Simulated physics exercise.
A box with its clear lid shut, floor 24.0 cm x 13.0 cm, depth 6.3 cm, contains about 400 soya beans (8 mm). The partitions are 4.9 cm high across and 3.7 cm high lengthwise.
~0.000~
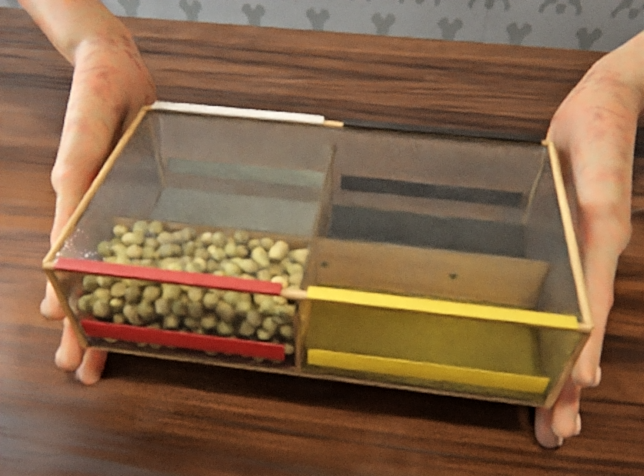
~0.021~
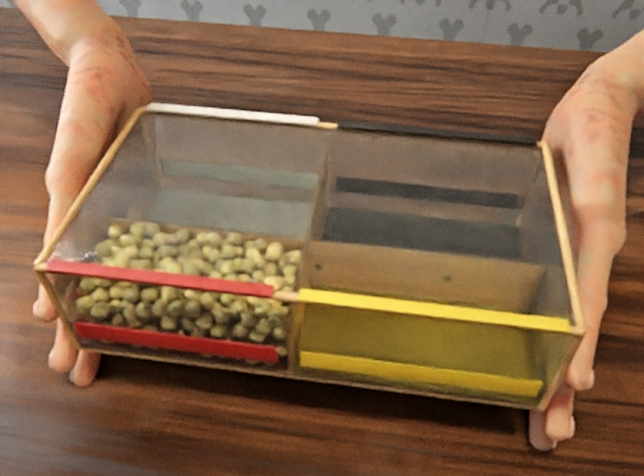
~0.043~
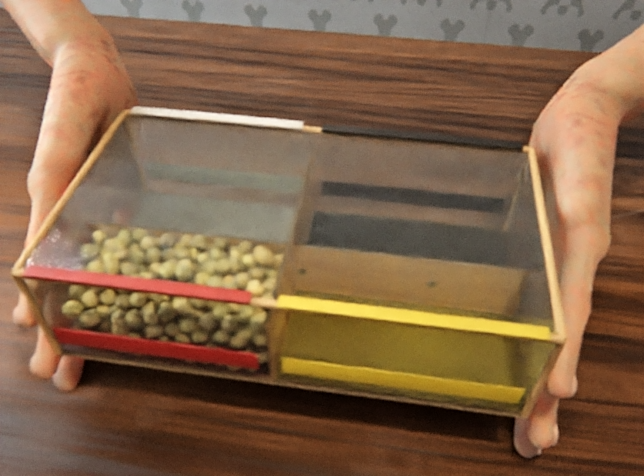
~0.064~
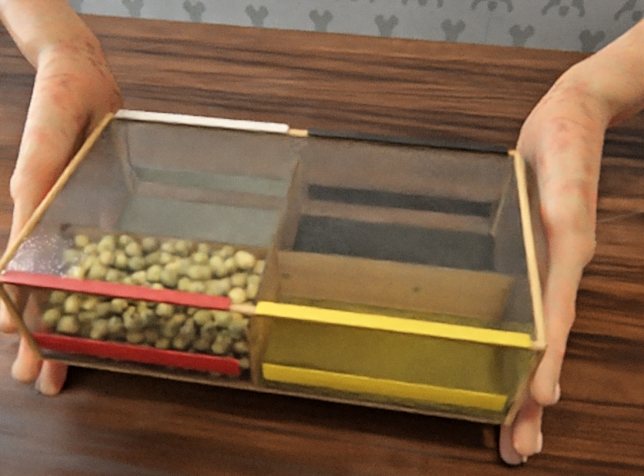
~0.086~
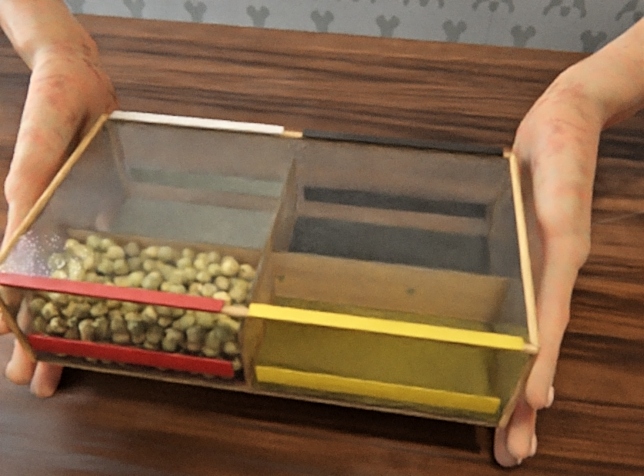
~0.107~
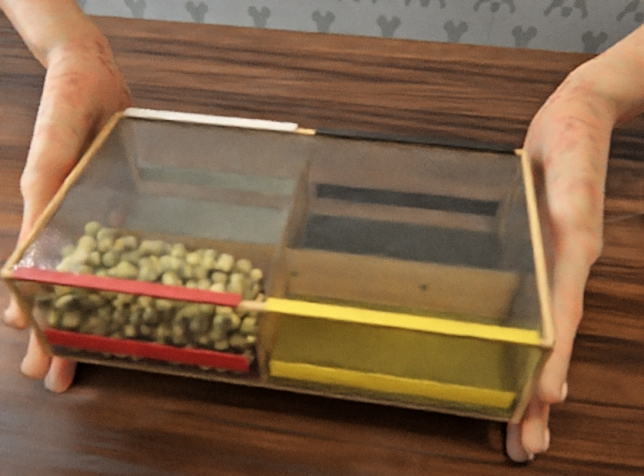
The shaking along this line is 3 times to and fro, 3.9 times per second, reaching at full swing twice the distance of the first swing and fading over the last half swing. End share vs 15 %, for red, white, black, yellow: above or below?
Red compartment: Above, white compartment: Above, black compartment: Below, yellow compartment: Below.
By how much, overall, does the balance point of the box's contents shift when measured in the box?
About 2.5 cm.
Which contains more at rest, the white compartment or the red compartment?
Comparing the two, more of the load settles in the red compartment.
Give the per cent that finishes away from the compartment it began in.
35 per cent.
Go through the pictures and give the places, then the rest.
In the first picture, box at (306, 305); tilt 0 degrees; moved 0.0 cm; red 100 %.
In the second picture, box at (298, 307); tilt 0 degrees; moved 0.4 cm.
In the third picture, box at (277, 314); tilt 0 degrees; moved 1.3 cm.
In the fourth picture, box at (257, 320); tilt 0 degrees; moved 2.3 cm.
In the fifth picture, box at (249, 322); tilt 0 degrees; moved 2.6 cm.
In the sixth picture, box at (266, 317); tilt 0 degrees; moved 1.8 cm; red 100 %. Its speed is now 0.68 m/s.
After 0.35 s, tilt 0 degrees; red 90 %, white 10 %; middle of all pieces near (128, 300).
After 0.55 s, tilt 0 degrees; red 75 %, white 20 %, black 5 %; middle of all pieces near (193, 287).
Then, at 0.74 s, tilt 0 degrees; red 70 %, white 25 %, black 5 %; middle of all pieces near (270, 258).
After 0.91 s, tilt 0 degrees; red 65 %, white 25 %, black 5 %; middle of all pieces near (243, 277).
By 1.4 s all is still; red 65 %, white 25 %, black 5 %, yellow 5 %.
